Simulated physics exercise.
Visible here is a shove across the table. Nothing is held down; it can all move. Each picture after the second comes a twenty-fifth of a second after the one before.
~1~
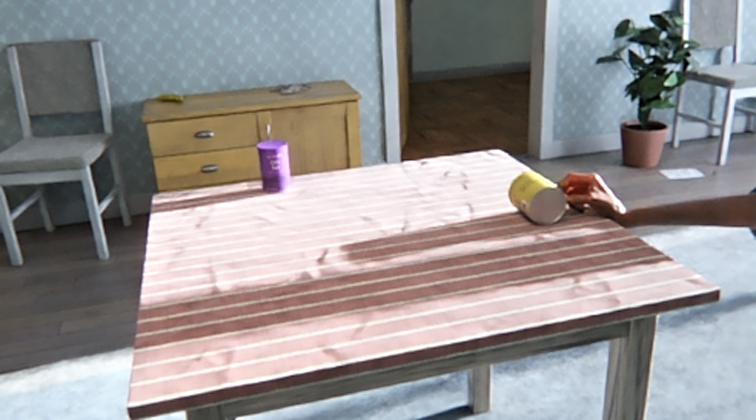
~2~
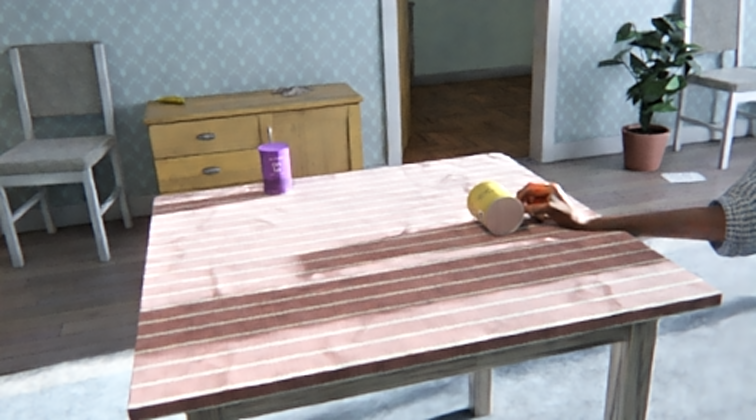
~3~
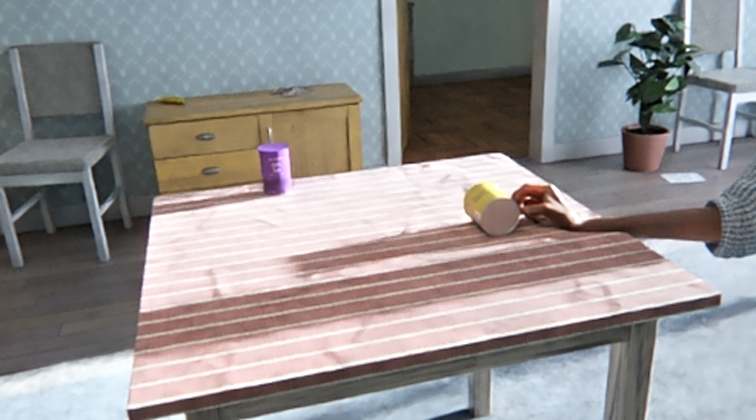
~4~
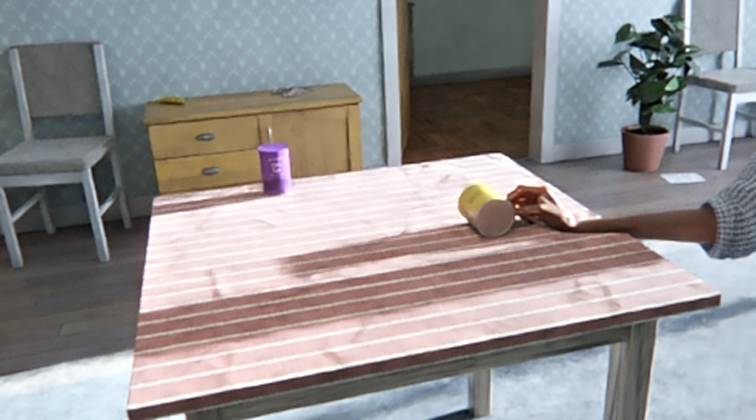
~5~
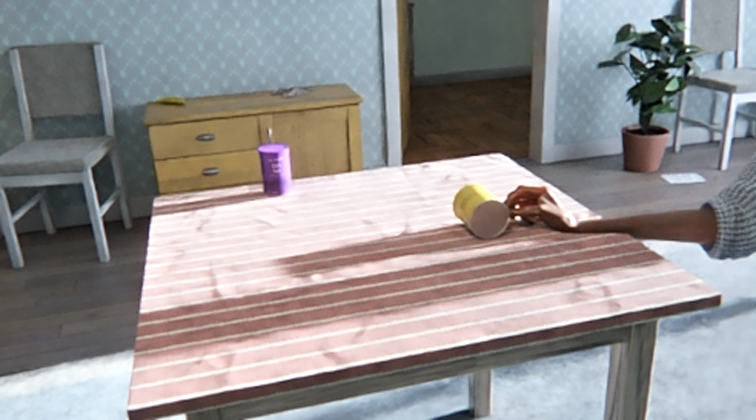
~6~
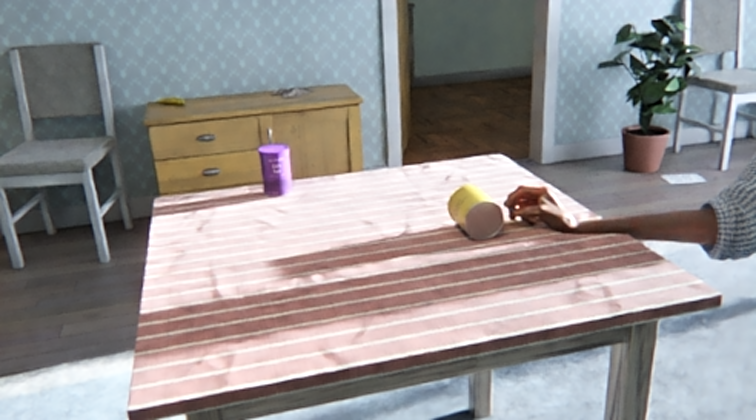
The clip shows a hand pushing a yellow tin lying on its side leftward across a striped wooden table, after which the tin shifts slightly farther left beside the nearly still hand, while a purple container stays in place.
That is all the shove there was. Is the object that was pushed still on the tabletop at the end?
My guess is it will not come off.
Then, 0.10 s on from there, yellow tin shifted a little near (463, 214).
Then, 0.30 s on from there, yellow tin shifted about its own width near (444, 217).
Then, 0.50 s on from there, yellow tin shifted about its own width near (431, 219).
In the end, moved from the start, yellow tin. At the end, from the last picture's camera, yellow tin near (426, 220).
